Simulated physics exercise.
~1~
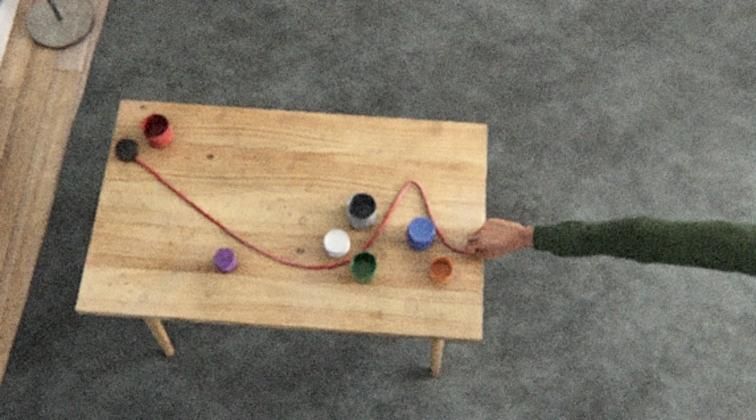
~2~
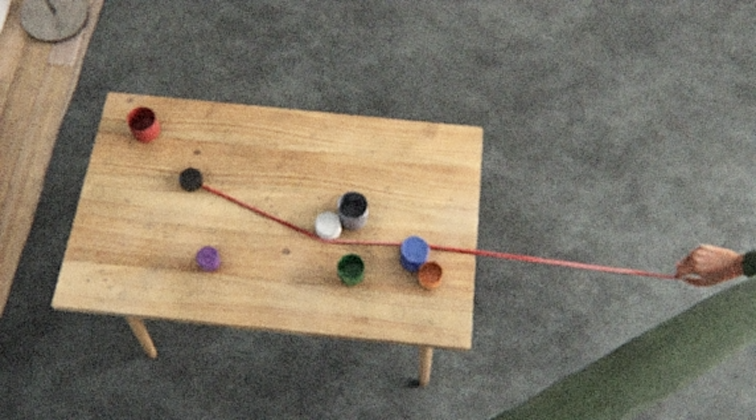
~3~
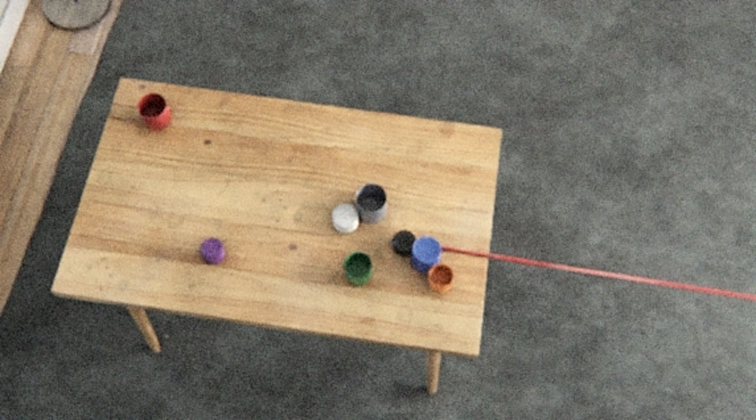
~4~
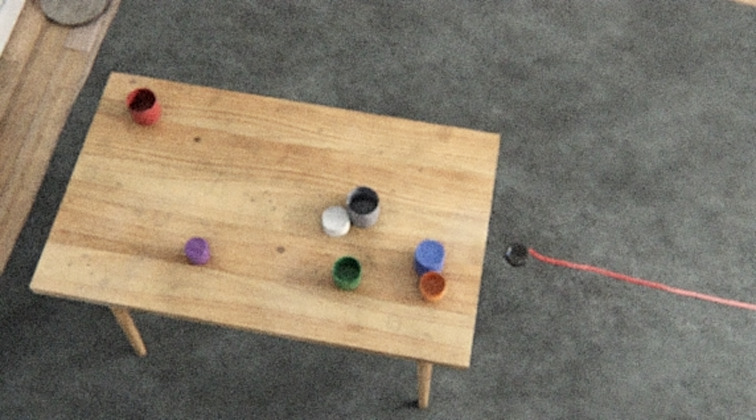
At the start, a hand at the right edge of a wooden table holds a red cord that winds loosely among small, coloured containers to a black reel near the red cup. The hand pulls the cord rightwards, drawing it nearly straight, and the reel begins to slide. As the cord tightens, the white tin shifts slightly up beside the grey cup, and the blue tub moves a little down towards the orange cup. The reel then slides across to the blue tub. Finally, it is beyond the table's right edge, still on the cord, while all seven containers remain on top.
